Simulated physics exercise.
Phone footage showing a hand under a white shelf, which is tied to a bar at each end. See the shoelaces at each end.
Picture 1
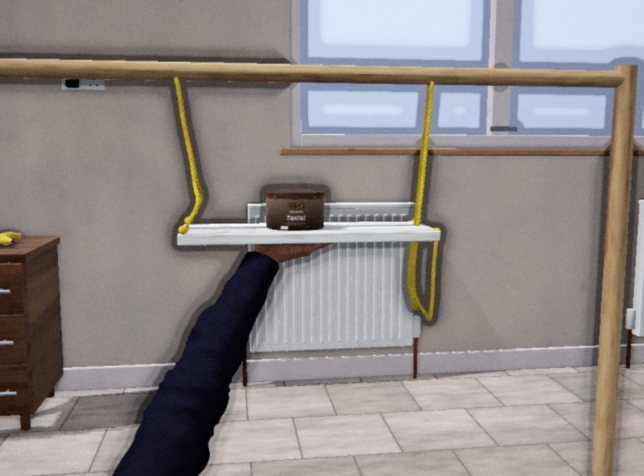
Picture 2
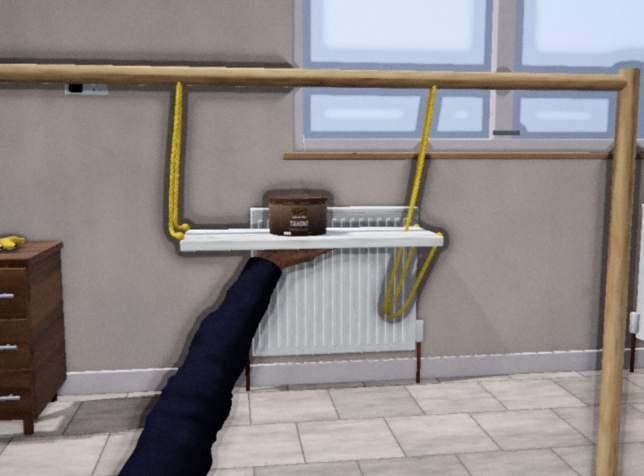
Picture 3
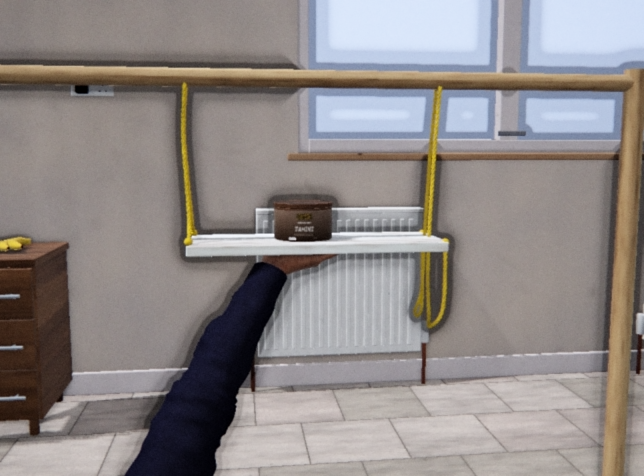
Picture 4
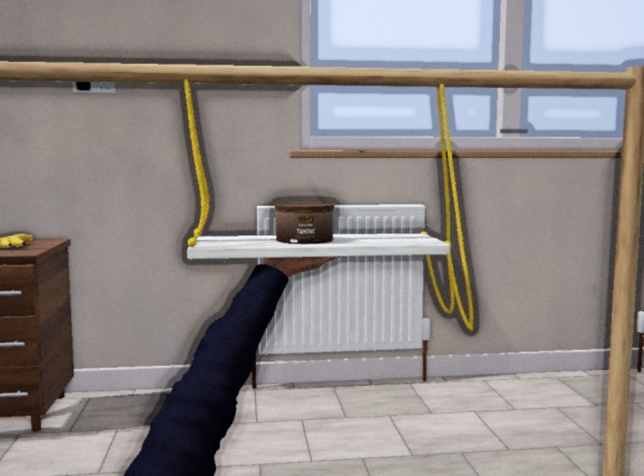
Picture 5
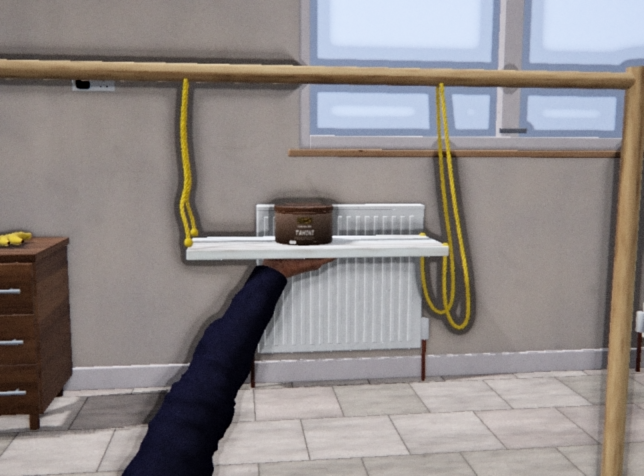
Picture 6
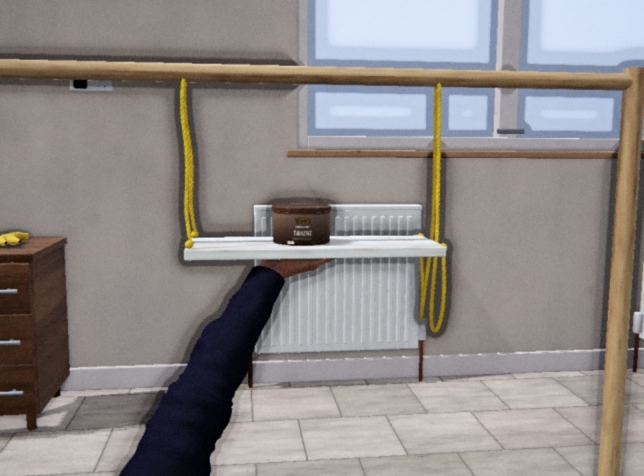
The yellow laces at the right end of a white shelf swayed and shifted their hanging loop, while a hand held the shelf from below with a brown tub on top, both barely moving.
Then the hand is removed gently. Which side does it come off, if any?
It comes off at the right.
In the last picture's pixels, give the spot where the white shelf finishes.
Look near (236, 320) in the last picture.
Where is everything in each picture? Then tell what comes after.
In the first picture, brown tub (295, 210); white shelf (313, 238).
In the second picture, brown tub (298, 215).
In the third picture, brown tub (303, 220).
In the fourth picture, brown tub (305, 222); white shelf (322, 251).
In the fifth picture, brown tub (304, 224).
In the sixth picture, brown tub (302, 224); white shelf (319, 254); left shoelaces almost straight; right shoelaces slack, hanging in a loop.
Then, 0.42 s on from there, board tipped 33° down to the right; tub falling near (390, 366).
Then, 0.98 s on from there, board tipped 50° down to the right; tub on the floor.
Then, 1.52 s on from there, board tipped 40° down to the right; tub on the floor.
In the end, board tipped 41° down to the right; tub on the floor. The brown tub tumbles from the right end.
